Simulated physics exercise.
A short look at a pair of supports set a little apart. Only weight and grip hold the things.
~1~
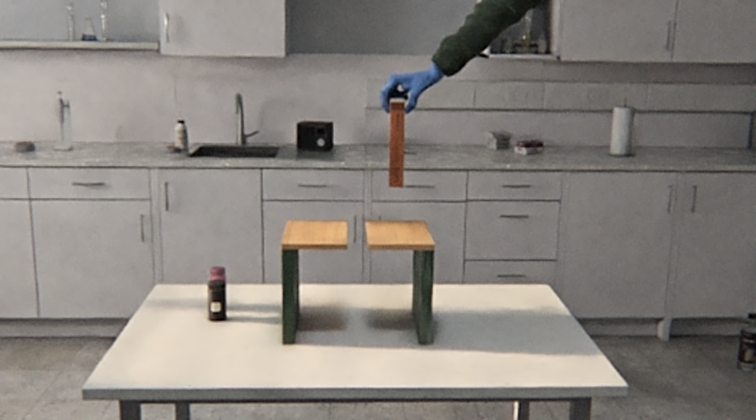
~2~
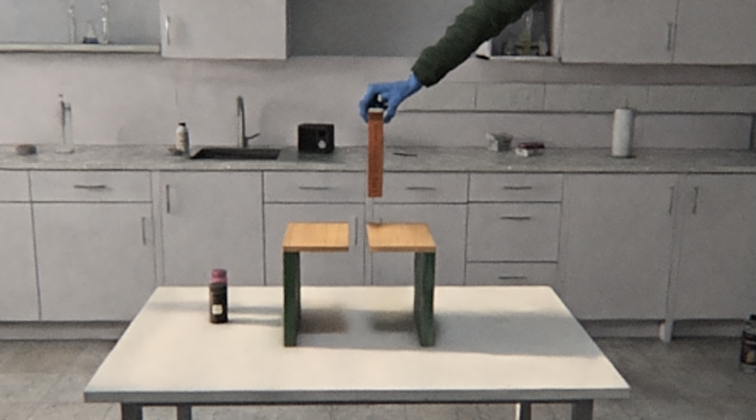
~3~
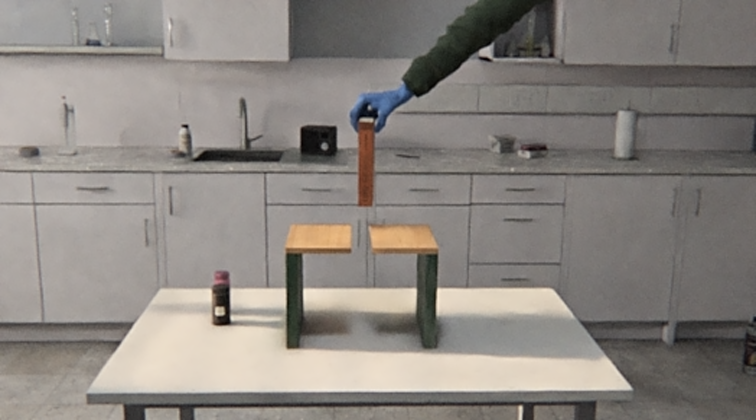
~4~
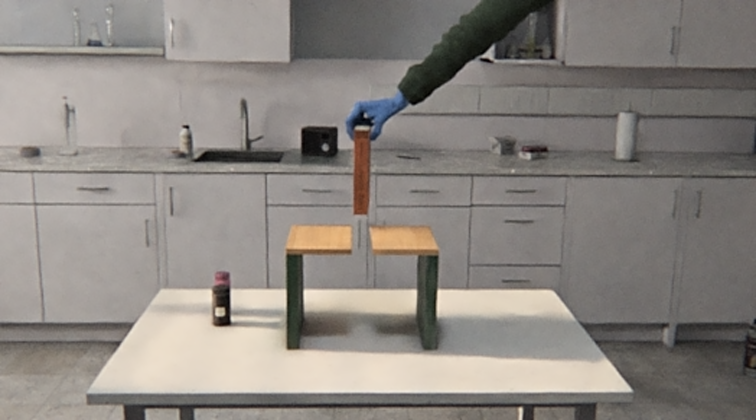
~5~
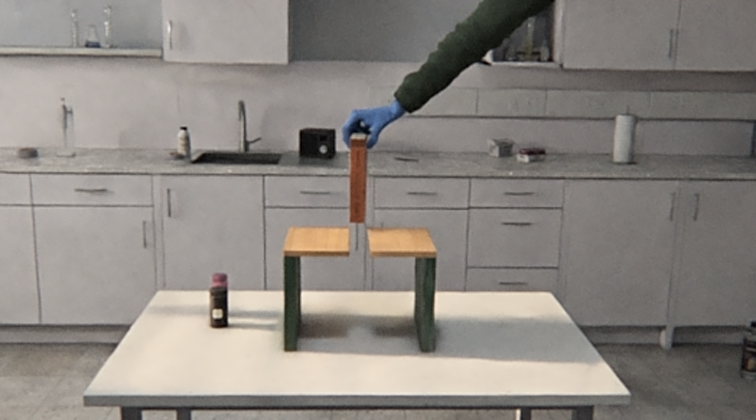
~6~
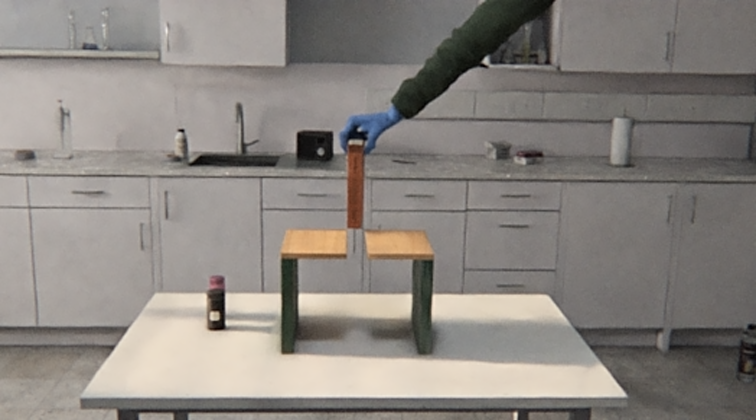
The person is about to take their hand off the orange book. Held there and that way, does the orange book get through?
The book drops through.
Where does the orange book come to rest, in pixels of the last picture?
At about (323, 308).
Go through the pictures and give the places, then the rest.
The first frame shows on its way; orange book (397, 141); black shaker (217, 301).
The second frame shows on its way; orange book (376, 150); black shaker (218, 303).
The third frame shows on its way; orange book (367, 160); black shaker (221, 305).
The fourth frame shows on its way; orange book (362, 167); black shaker (221, 305).
The fifth frame shows on its way; orange book (359, 176); black shaker (219, 307).
The sixth frame shows poised above the slot; orange book (356, 181); black shaker (216, 309).
Then, 0.30 s past the last view, orange book rocked 12° from its first pose near (358, 241).
Then, 0.40 s past the last view, orange book rocked 16° from its first pose near (355, 288).
Then, 0.60 s past the last view, orange book rocked 6° from its first pose near (341, 305).
Finally, moved from the start, orange book; the other 2 still in place. Final places as the last picture's camera would see them, orange book near (323, 308). The book goes down the gap.
